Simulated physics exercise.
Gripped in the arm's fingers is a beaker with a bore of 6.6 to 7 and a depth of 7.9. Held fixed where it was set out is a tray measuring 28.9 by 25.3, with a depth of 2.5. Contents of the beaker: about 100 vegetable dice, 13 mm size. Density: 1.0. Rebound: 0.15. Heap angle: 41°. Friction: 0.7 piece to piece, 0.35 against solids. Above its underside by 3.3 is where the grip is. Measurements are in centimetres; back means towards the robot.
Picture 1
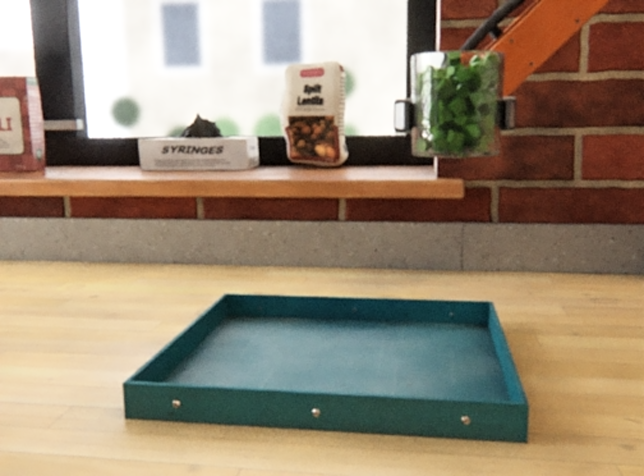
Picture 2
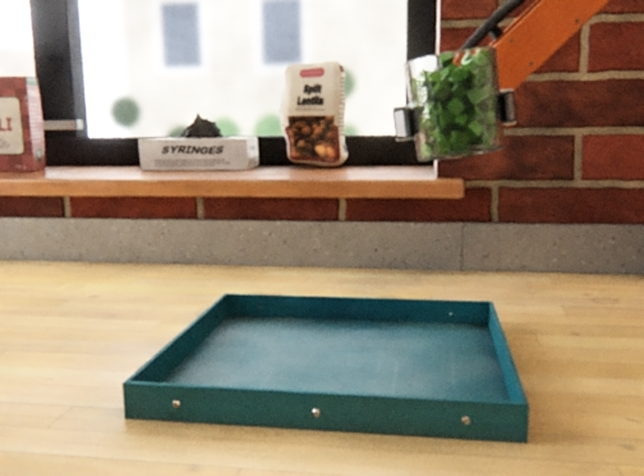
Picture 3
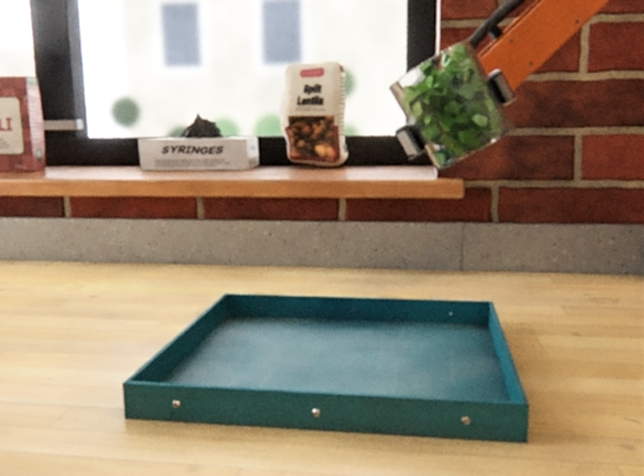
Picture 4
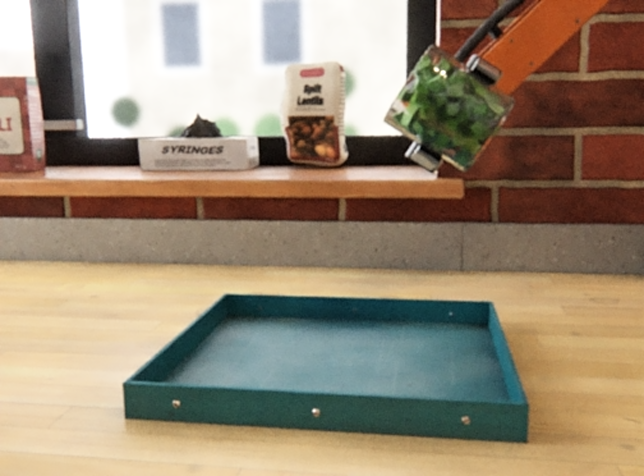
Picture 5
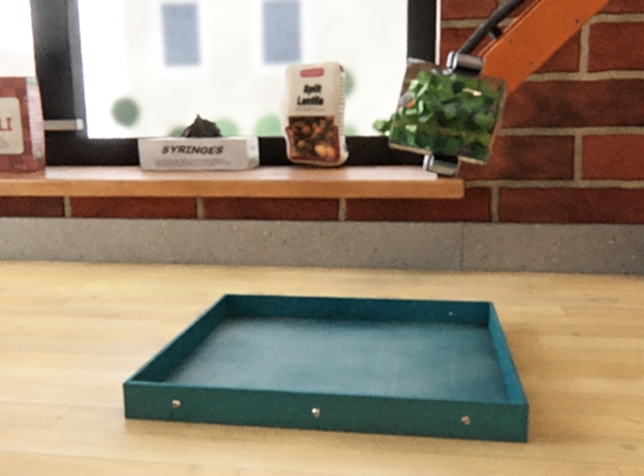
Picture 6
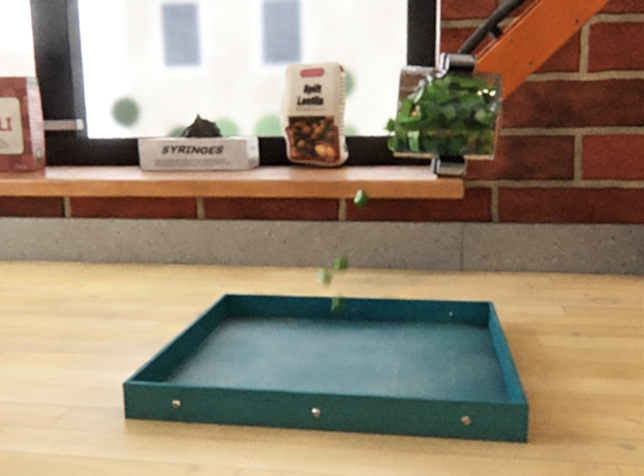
To begin with, an orange robot arm holds a clear beaker of chopped green pieces upright above an empty teal tray on a wooden counter. The arm steadily tilts the beaker leftward until it lies nearly on its side, and a few green pieces drop from its mouth toward the tray.
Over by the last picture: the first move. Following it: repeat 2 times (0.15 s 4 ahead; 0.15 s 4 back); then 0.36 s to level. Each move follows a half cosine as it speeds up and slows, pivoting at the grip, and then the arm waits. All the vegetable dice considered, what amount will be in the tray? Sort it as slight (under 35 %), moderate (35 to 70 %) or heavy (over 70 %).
It counts as moderate.
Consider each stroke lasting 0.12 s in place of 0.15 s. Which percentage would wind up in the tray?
It would be some 80 %.
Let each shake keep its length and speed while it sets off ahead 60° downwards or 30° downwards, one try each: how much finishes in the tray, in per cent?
Roughly 5 per cent, then 30 per cent.
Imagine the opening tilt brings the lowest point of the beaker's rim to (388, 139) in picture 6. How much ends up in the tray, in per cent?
My estimate is some 25 per cent.
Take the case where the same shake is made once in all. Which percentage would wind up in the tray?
In that case it would be near 35 percent.
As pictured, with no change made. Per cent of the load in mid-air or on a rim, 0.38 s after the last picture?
Around 7 percent of the load.
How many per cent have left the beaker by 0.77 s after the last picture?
Share out: Near 60 %.
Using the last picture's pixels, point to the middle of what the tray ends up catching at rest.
It ends up close to (324, 357).
Then, 0.38 s after the last picture, tilted 86° forward, highest piece 24 above the table; 67 in the beaker, 31 in the tray, 7 in flight or on a rim.
Then, 0.77 s after the last picture, tilted 48° forward, highest piece 24 above the table; 61 in the tray, 44 in the beaker.
Then, 1.16 s after the last picture, level, highest piece 24 above the table; 61 in the tray, 44 in the beaker.
Then, 2.21 s after the last picture, level, highest piece 24 above the table; 61 in the tray, 44 in the beaker.
Final count, 61 in the tray, 44 in the beaker. That is 58 % in the tray.
